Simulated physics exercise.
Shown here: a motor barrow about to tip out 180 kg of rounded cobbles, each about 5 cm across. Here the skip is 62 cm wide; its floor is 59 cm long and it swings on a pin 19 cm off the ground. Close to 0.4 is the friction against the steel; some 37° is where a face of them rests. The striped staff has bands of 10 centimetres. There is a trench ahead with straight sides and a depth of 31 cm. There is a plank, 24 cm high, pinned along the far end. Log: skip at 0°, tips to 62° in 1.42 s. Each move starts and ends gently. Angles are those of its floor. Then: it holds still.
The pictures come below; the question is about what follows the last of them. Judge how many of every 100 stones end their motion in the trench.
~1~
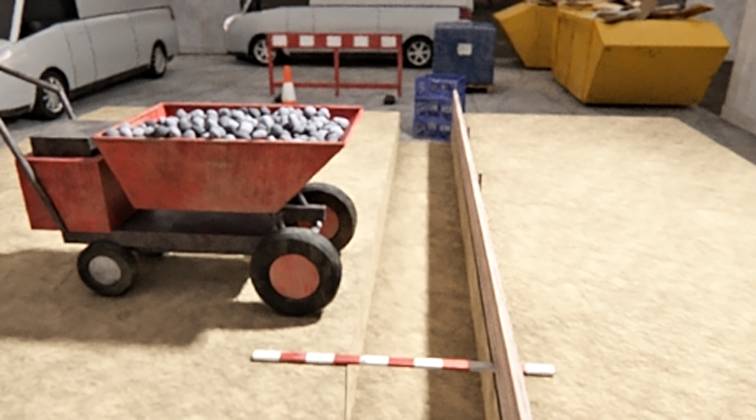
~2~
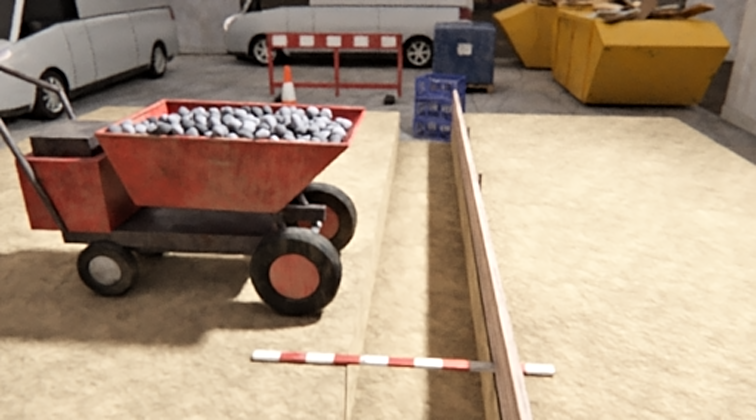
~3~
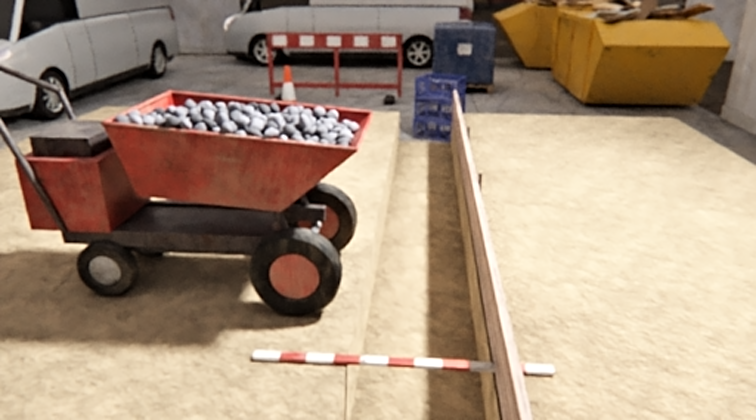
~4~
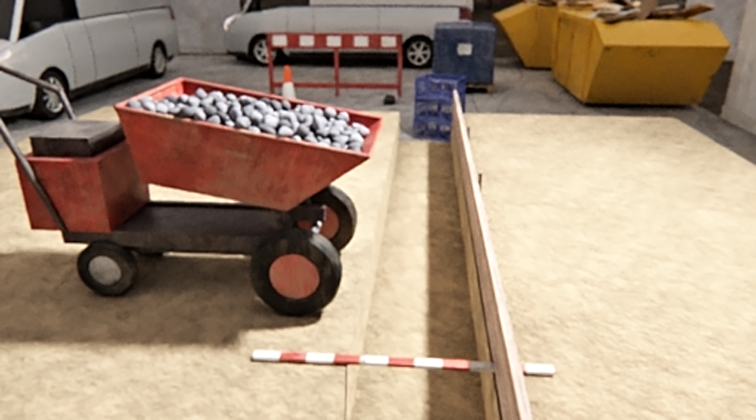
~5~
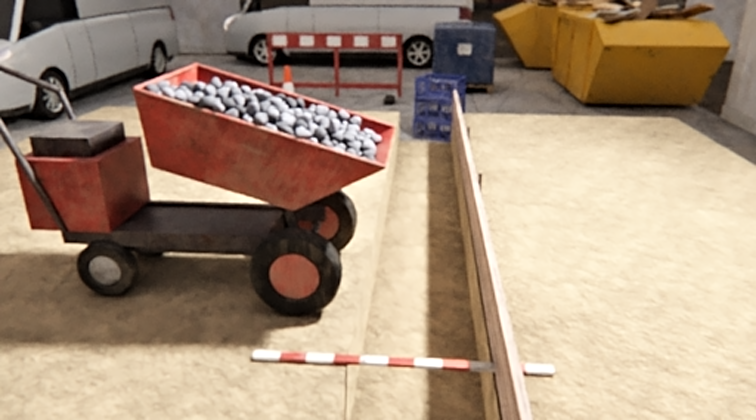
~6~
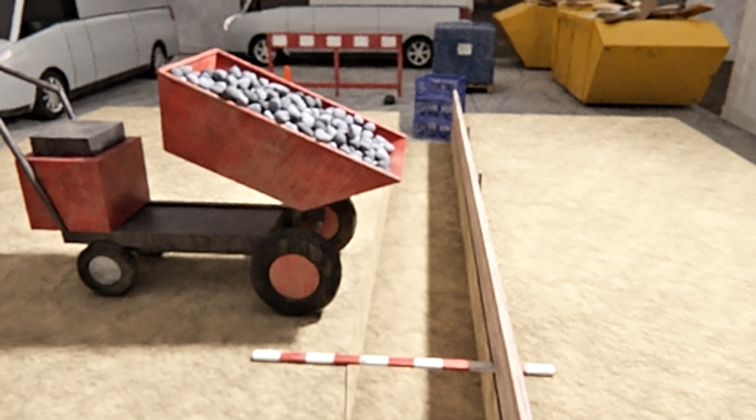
I would put it near 84 out of 100.
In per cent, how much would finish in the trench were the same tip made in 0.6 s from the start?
I'd put it at roughly 65 per cent.
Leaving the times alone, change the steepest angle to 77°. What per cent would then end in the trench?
With that change, near 90 per cent.
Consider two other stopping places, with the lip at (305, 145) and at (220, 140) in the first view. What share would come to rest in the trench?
That gives roughly 100 per cent and roughly 95 per cent.
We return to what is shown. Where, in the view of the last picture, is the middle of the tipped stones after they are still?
Roughly at (451, 325).
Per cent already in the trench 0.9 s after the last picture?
I'd say near 30 per cent at that time.
Then, 0.5 s after the last picture the floor is at 52°, 100 % in the skip; the foremost stones are at (437, 200).
Then, 0.9 s after the last picture the floor is at 62°, 65 % in the skip, 28 % in the trench, 7 % past the trench; the foremost stones are at (548, 289).
Then, 1.3 s after the last picture the floor is at 62°, 35 % in the skip, 49 % in the trench, 16 % past the trench; the foremost stones are at (644, 293).
Then, 3.2 s after the last picture the floor is at 62°, 0 % in the skip, 84 % in the trench, 16 % past the trench; the foremost stones are at (723, 301).
